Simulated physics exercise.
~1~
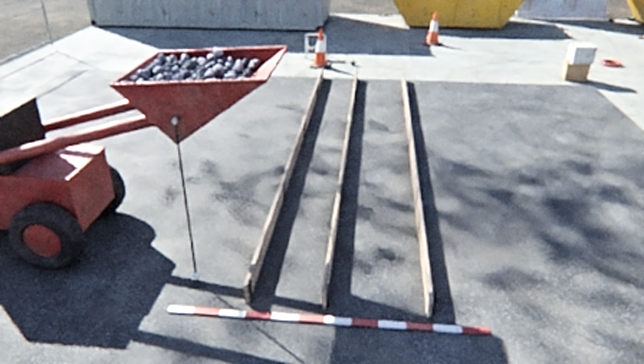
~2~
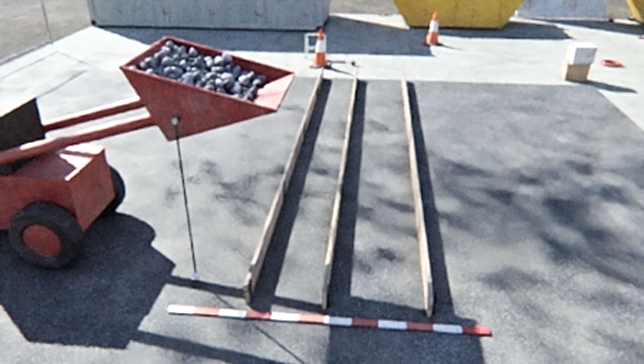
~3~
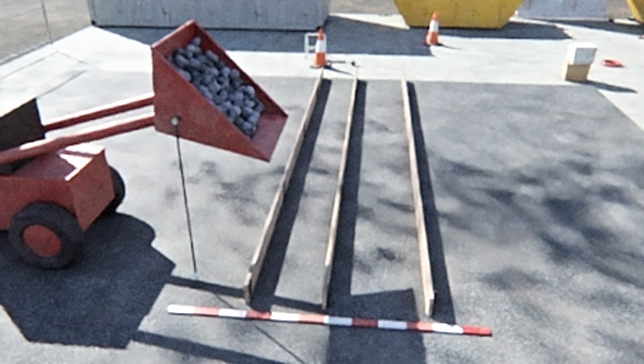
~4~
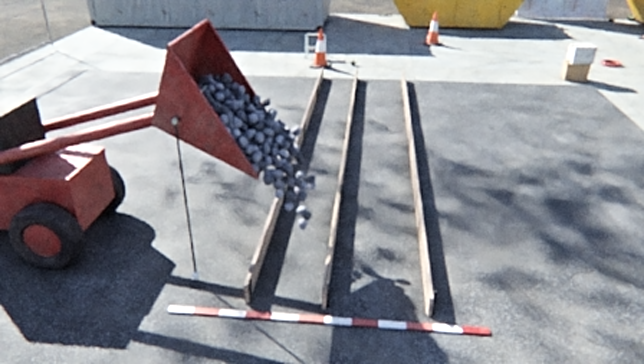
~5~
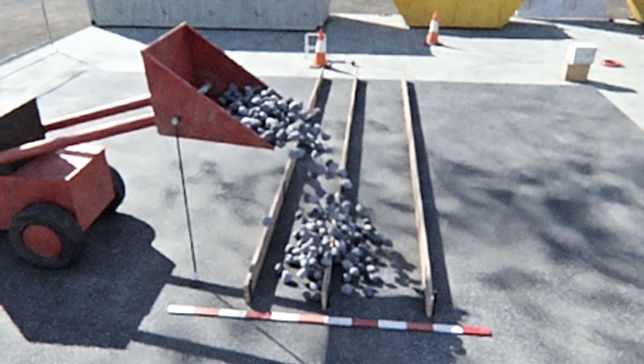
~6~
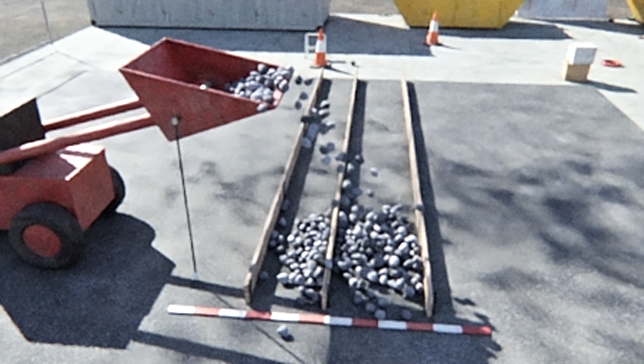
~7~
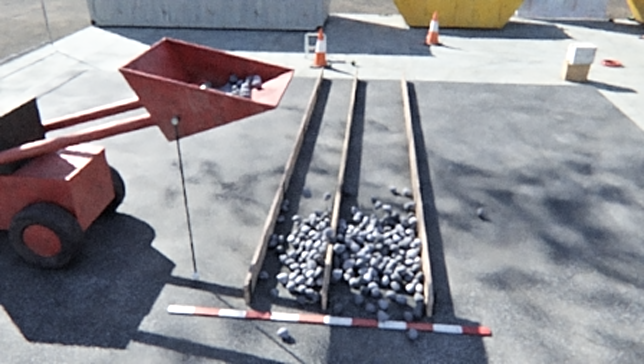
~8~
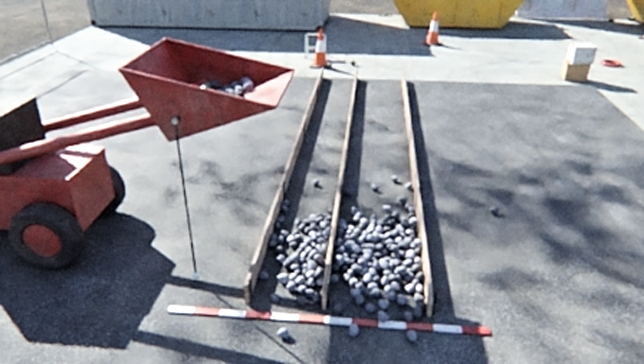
Red loader bucket tipping grey cobbles between three boards on tarmac, then tilting back with a few stones still inside.
